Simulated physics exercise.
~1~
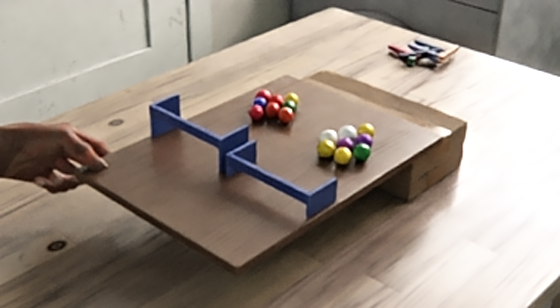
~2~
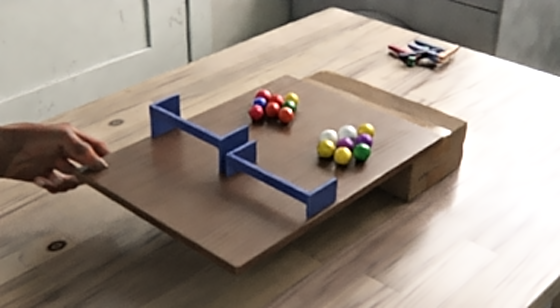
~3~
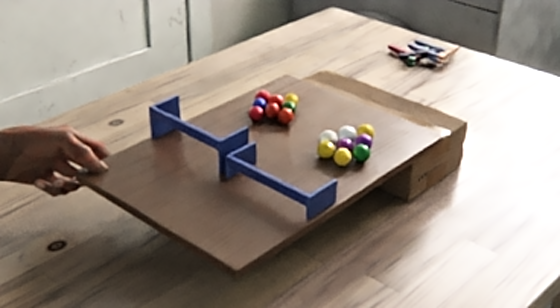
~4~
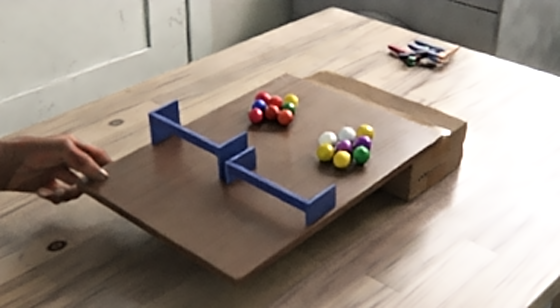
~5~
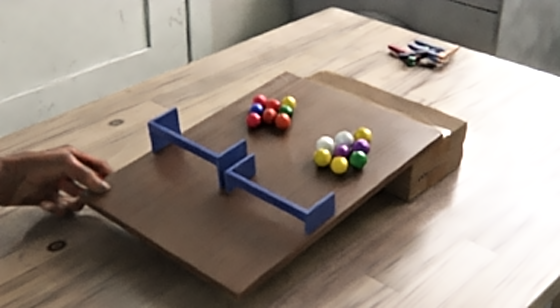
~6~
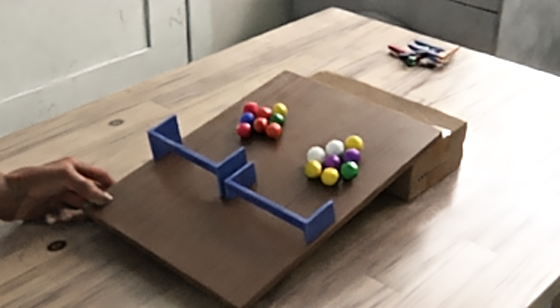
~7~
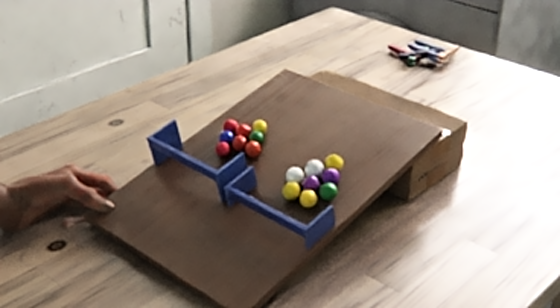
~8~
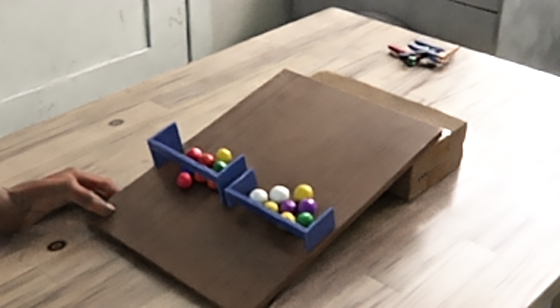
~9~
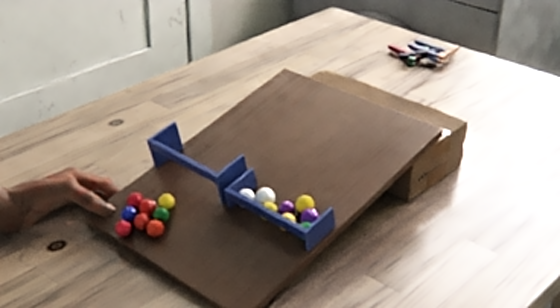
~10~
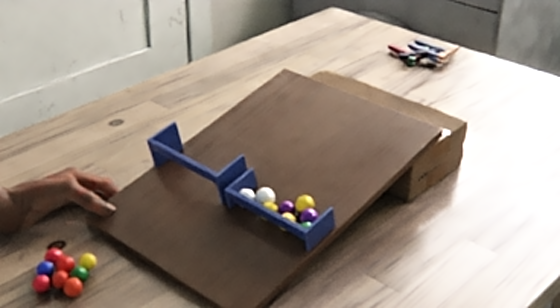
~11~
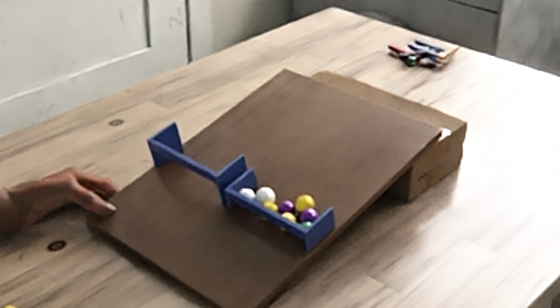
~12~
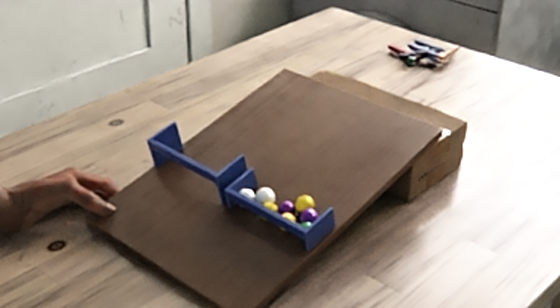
On a wooden table, a hand lowered the left end of a brown board holding two clusters of colourful balls, which rolled down together; the nearer cluster stopped behind its blue bar, while the farther one passed under its bar and rolled out of view.
